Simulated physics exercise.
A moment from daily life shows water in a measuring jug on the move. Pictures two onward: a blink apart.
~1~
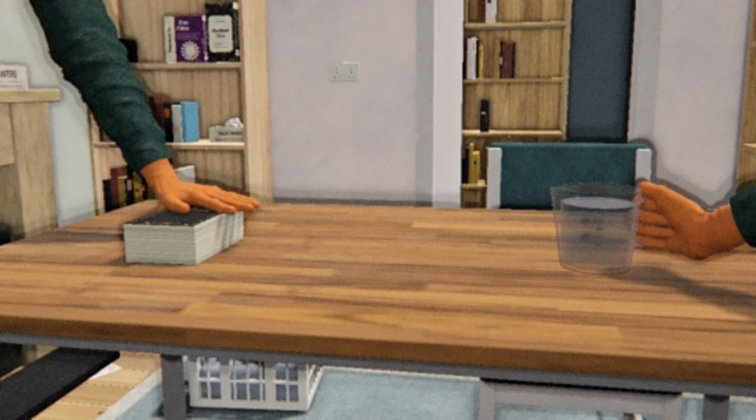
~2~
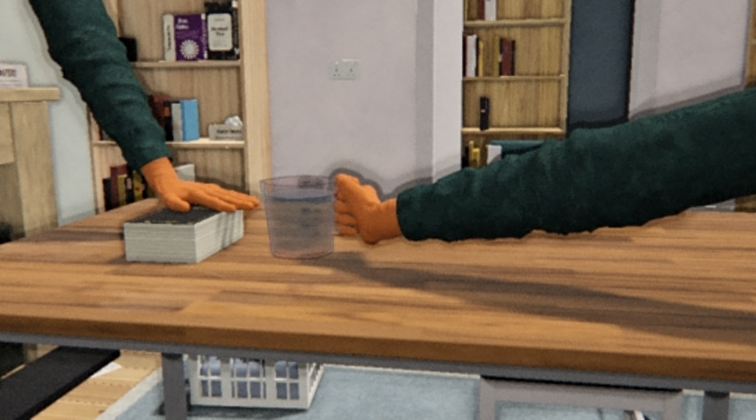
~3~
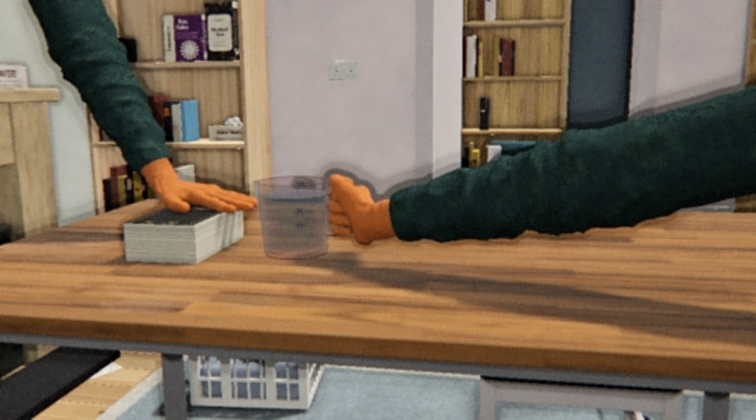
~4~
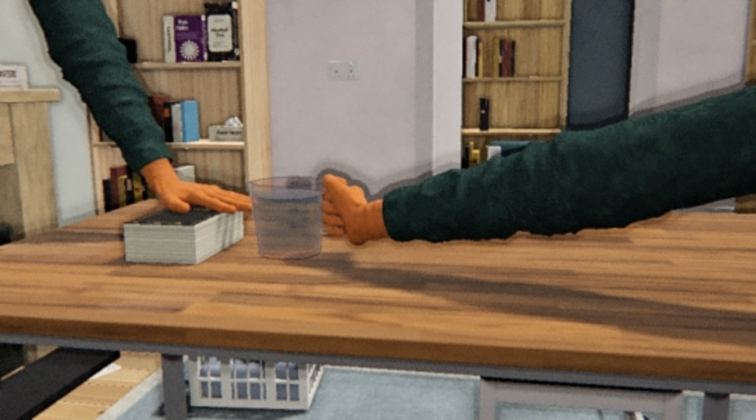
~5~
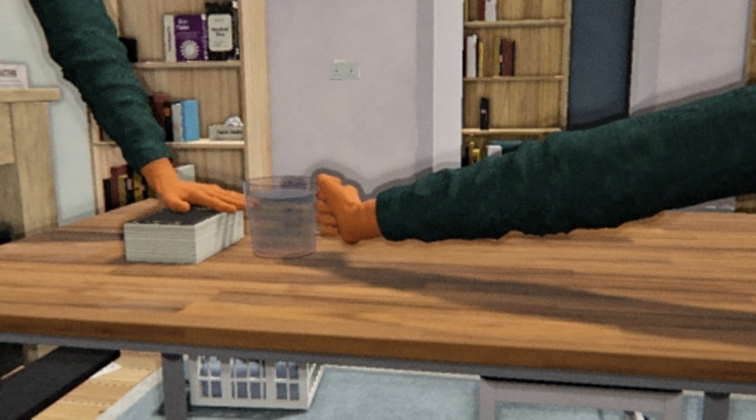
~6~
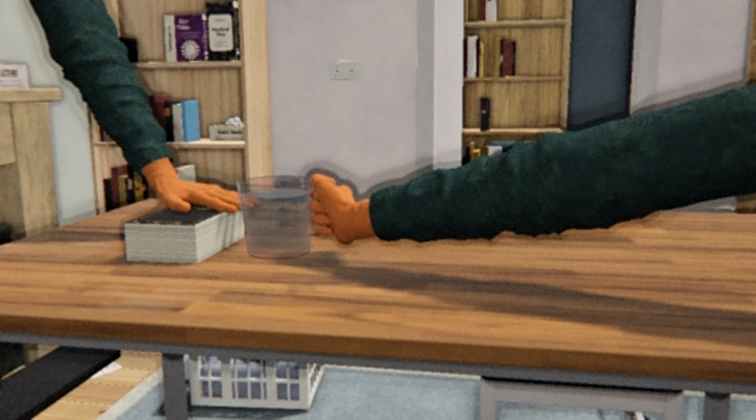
A clear measuring jug of water, mostly full, stands at the right of a wooden table, seen from the front at about table height in a room with bookshelves and a pale wall. An orange hand in a dark green sleeve rests on a thick, dark-topped book at left, while another grips the jug. The jug moves far left towards the book, then creeps slightly further left, the view staying still.
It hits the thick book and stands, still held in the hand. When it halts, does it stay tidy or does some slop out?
I'd say there will be nothing to clean up.
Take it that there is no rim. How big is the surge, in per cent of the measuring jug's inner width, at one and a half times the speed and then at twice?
The first case gives 15 per cent of the width, the second 20 per cent.
Shortly, the measuring jug meets the thick book.
Then, the water surges up the wall; the wave climbs under half way to the rim.
At the finish, the measuring jug stands at the thick book; none is lost.
